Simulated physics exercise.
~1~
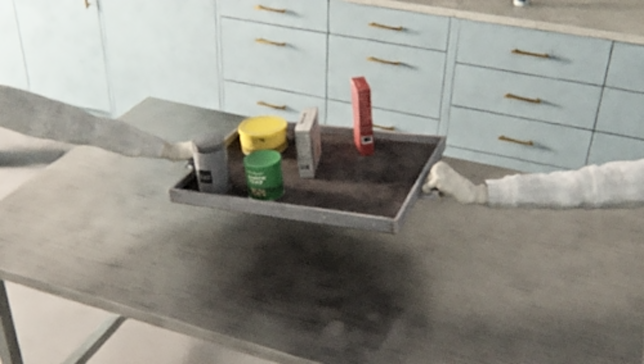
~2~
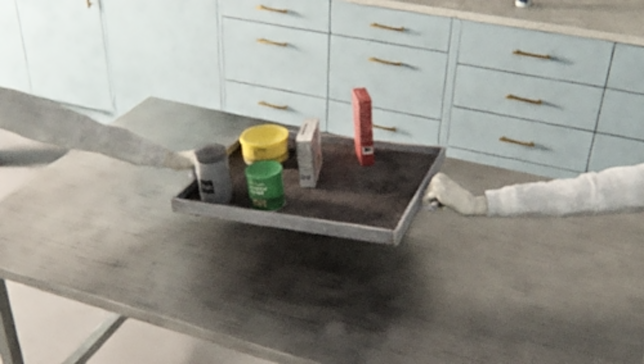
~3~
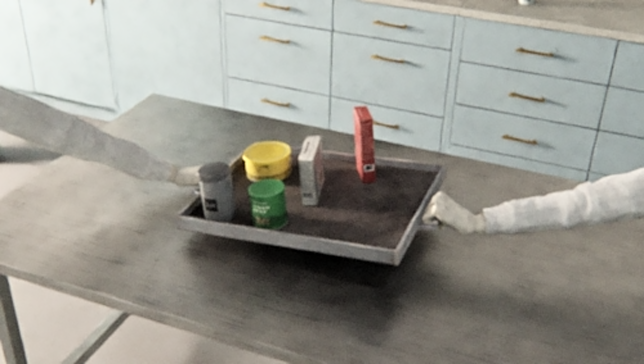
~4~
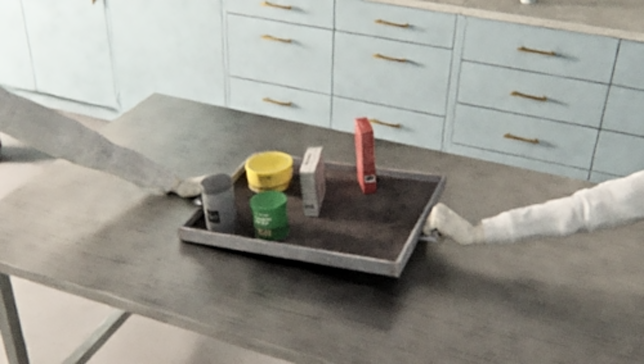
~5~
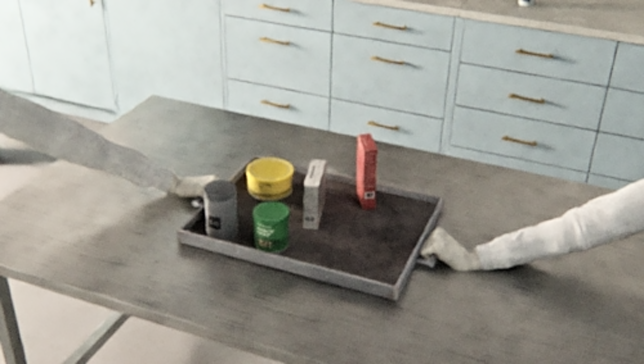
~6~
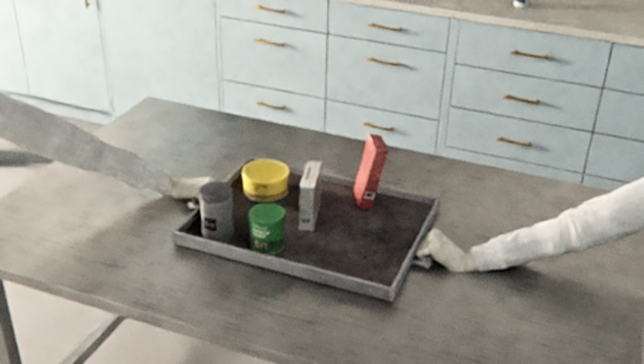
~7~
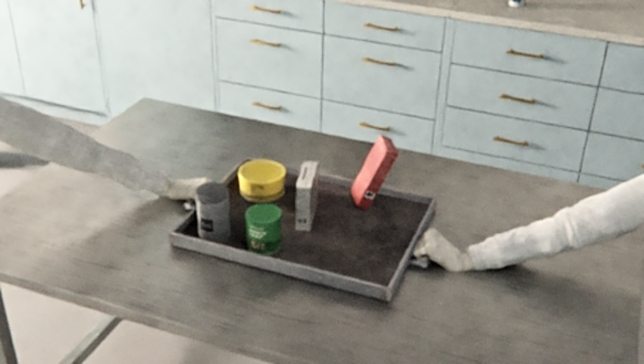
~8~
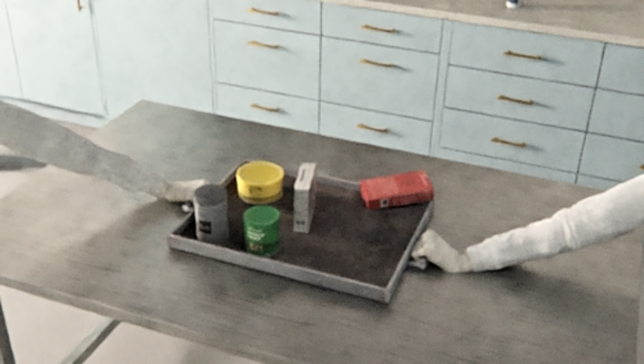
The clip opens on two hands holding a dark tray above a grey table, with a grey jar, a green tin, a yellow tub, a white packet and a tall red packet standing on it. The hands lower the tray steadily, and its left side reaches the table first. The right side then drops the rest of the way, and the tray comes to a stop flat on the tabletop. The red packet tilts to the right, leans further, and topples onto its side near the back of the tray. The other four pieces stay upright, roughly where they began.
